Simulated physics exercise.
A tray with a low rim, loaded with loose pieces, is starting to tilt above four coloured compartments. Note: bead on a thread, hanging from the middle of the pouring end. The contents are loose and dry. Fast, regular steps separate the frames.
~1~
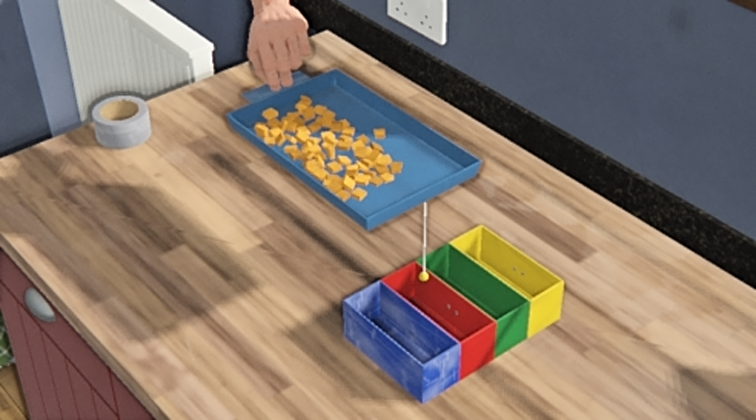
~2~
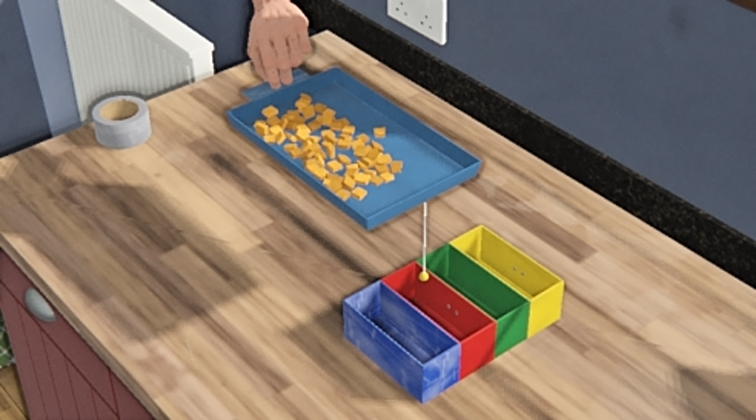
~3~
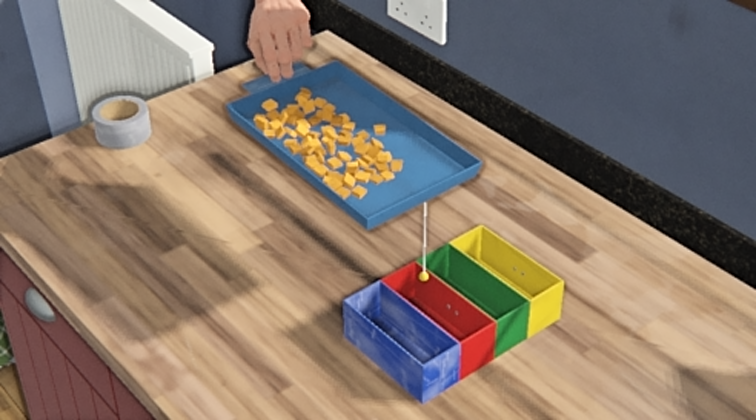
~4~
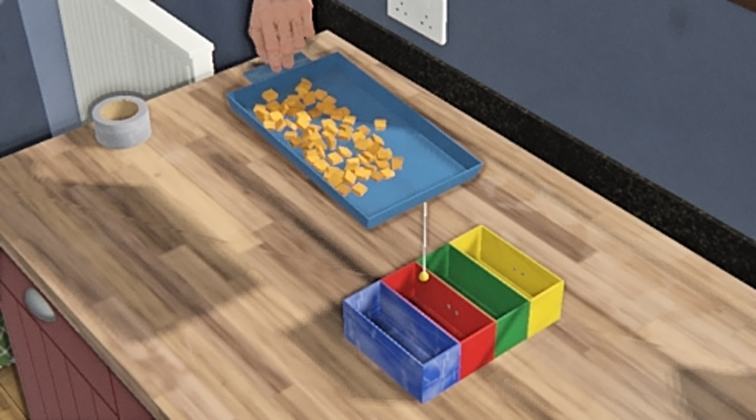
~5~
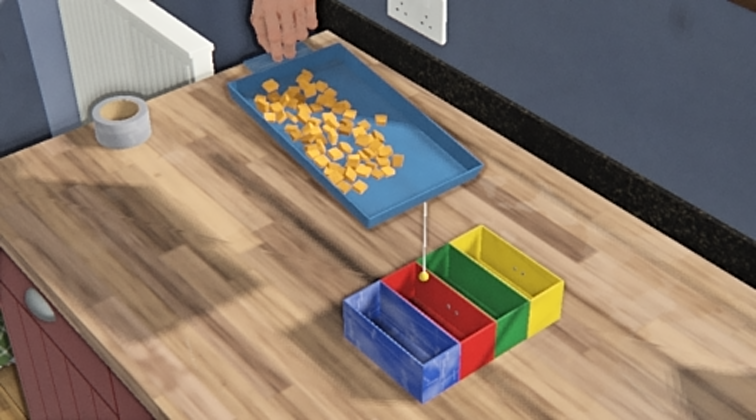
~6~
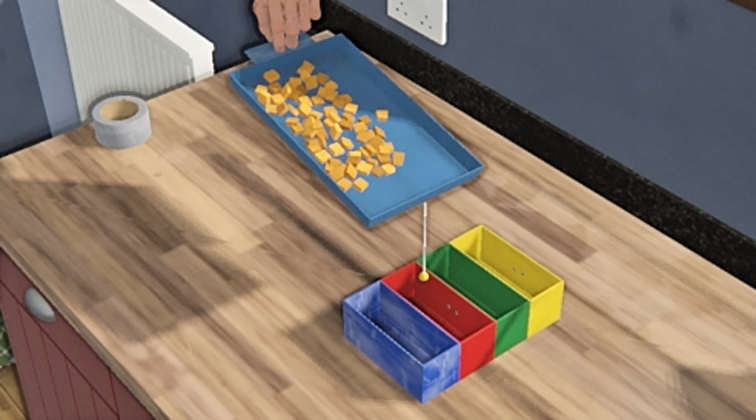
Kitchen worktop with a hand slowly raising the far end of a blue tray of small orange pieces near four coloured compartments.
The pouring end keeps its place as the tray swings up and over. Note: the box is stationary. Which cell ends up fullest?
The green cell.
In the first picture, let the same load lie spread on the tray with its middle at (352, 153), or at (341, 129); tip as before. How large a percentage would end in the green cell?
The first start yields 50 per cent, the second 50 per cent.
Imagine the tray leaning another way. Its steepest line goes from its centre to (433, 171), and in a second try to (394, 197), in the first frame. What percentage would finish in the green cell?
50 % and 10 %.
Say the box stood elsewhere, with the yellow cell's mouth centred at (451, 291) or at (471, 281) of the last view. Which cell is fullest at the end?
With the first placing it's that yellow cell, with the second it's yellow.
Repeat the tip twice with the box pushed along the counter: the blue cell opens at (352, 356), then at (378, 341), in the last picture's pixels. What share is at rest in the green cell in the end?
Around 20 and around 30 per cent, in that order.
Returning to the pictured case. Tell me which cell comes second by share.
Runner-up: The red one.
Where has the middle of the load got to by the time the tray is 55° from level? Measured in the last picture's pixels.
I'd mark the middle close to (426, 171).
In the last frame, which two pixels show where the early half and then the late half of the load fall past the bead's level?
Near (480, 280) to start, and near (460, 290) afterwards.
Soon after the last picture, tray tipped steeply; all on the tray.
A little later, tray tipped right over; most on the tray; a stray few in the green cell; a stray few in the blue cell; a small part falling or outside the box.
Later still, tray tipped past a quarter turn; about a third in the green cell; about a quarter in the red cell; about a quarter in the yellow cell; a small part in the blue cell; a small part falling or outside the box.
At rest, tray tipped past a quarter turn; about a third in the green cell; about a quarter in the red cell; about a quarter in the yellow cell; a small part in the blue cell; a small part outside the box.
